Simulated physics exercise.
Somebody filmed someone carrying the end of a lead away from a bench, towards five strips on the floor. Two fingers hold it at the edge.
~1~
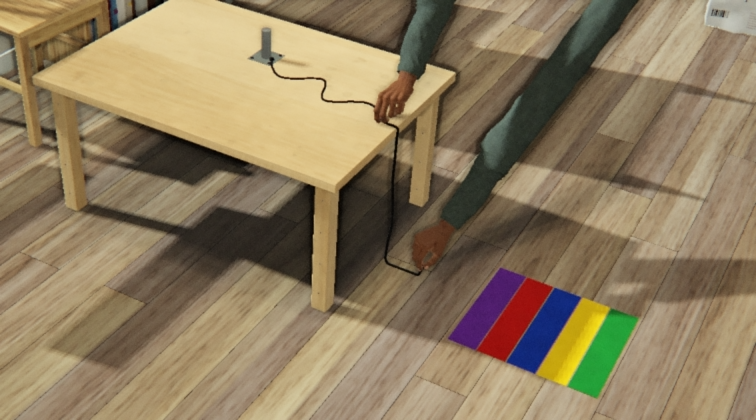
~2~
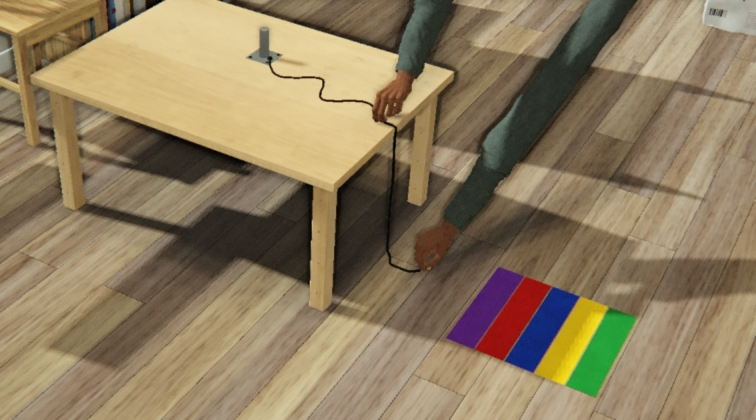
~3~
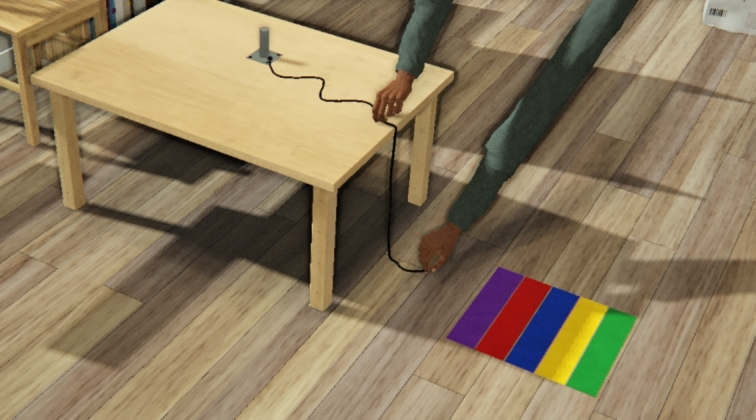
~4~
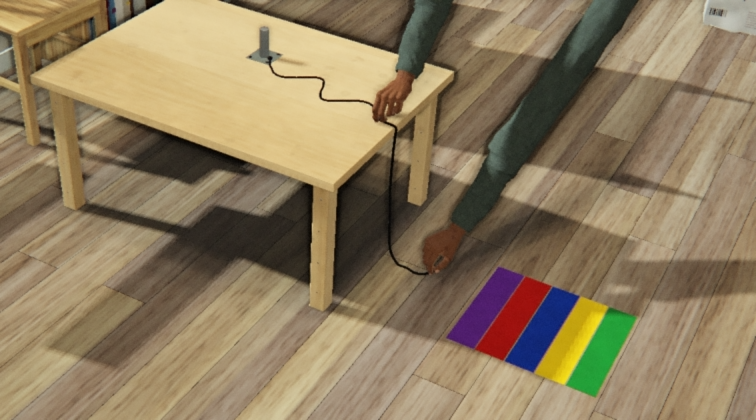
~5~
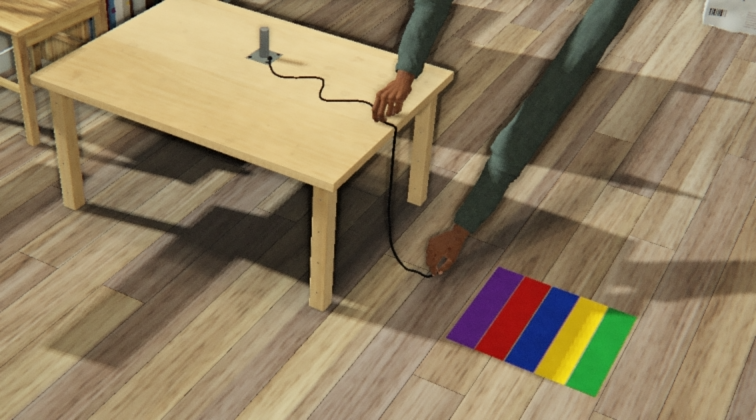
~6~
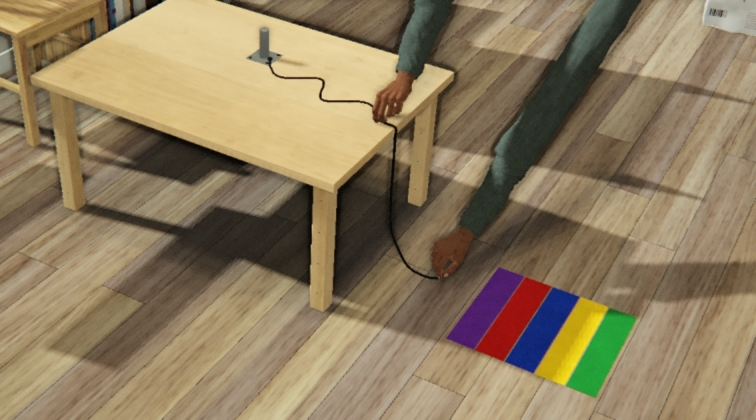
A hand slowly draws a black cord's end slightly right near coloured strips on the floor.
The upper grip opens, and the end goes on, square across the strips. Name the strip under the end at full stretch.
Over yellow.
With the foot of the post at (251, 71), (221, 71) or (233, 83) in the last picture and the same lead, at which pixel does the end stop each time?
Try by try, around (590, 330), (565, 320) and (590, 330).
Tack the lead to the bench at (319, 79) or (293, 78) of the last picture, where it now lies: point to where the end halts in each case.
About (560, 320) and (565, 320).
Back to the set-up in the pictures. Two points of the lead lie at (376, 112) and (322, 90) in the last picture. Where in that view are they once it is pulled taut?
About (414, 134), and the other about (349, 95).
Soon after, end near (525, 306); over red.
After that, end near (560, 319); over blue.
At the stop, end near (580, 327); over yellow. The end stops over the yellow strip.
